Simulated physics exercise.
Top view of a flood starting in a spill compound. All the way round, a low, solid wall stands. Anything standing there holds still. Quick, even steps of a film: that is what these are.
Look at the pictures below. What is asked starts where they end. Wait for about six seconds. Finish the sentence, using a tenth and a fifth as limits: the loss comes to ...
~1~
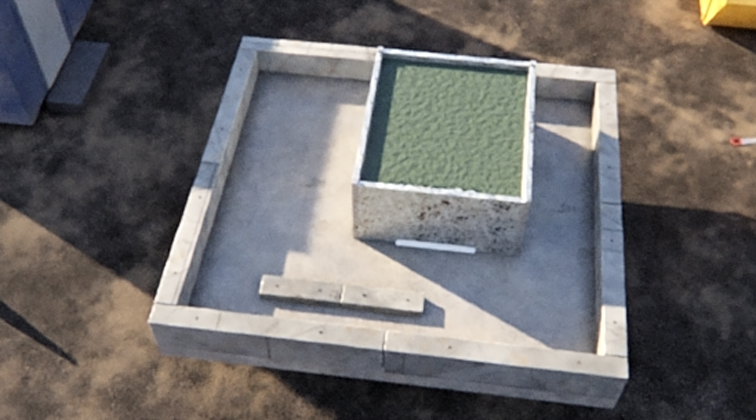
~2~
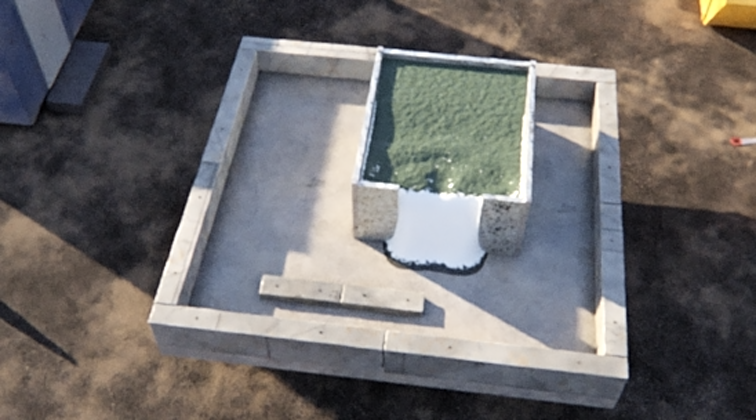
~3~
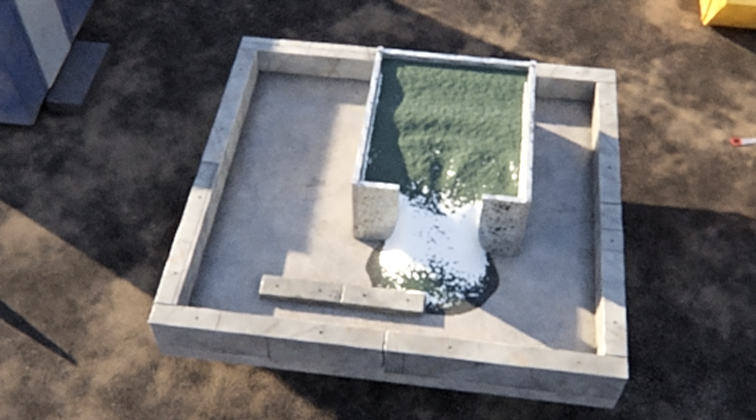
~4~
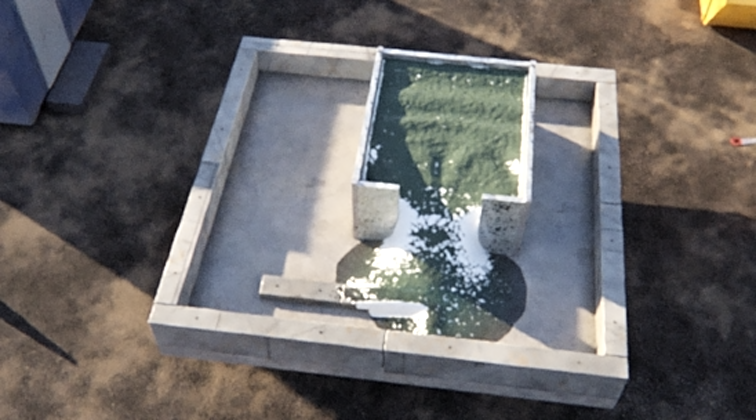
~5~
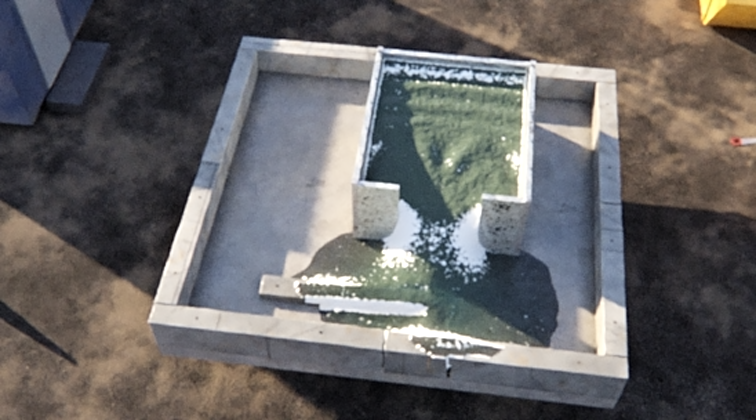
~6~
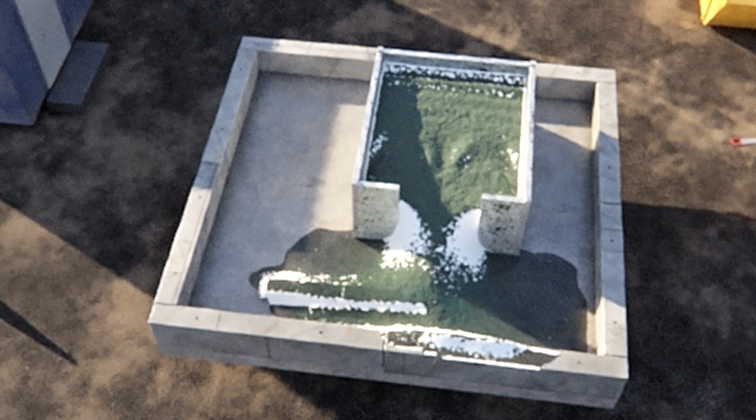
The loss comes to less than a tenth.
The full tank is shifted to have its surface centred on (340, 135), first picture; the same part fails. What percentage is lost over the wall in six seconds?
Near 4 in a hundred.
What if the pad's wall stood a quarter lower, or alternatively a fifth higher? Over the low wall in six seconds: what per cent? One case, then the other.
The first case gives 14%, the second gives 2%.
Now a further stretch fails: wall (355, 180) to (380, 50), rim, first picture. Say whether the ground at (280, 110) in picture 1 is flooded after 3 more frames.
That spot ends up soaked.
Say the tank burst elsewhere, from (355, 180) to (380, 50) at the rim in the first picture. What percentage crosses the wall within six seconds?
About 14 %.
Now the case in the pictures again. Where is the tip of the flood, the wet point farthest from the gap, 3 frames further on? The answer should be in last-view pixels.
I'd say around (184, 323).
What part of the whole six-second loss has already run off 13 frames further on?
Close to 85 out of every hundred.
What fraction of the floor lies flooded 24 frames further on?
Estimated share: Around 100 %.
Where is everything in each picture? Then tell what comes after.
In the first frame, the tank at (448, 125) is whole and still.
In the second frame, water pours out at (438, 224) and has run to (392, 253).
In the third frame, the front is at (386, 293), out from the gap at (437, 227).
In the fourth frame, the front is at a hidden place, out from the gap at (437, 228).
In the fifth frame, water pours out at (437, 227) and has run to a hidden place.
In the sixth frame, the front is at a hidden place, out from the gap at (437, 227).
A moment on, water covers 40 % of the floor; the low wall has let 0 % over.
Next, water covers 40 % of the floor; the low wall has let 1 % over.
Then, water covers 65 % of the floor; the low wall has let 5 % over.
Later, water covers 75 % of the floor; the low wall has let 6 % over.
In the end, water covers 80 % of the floor; the low wall has let 6 % over.
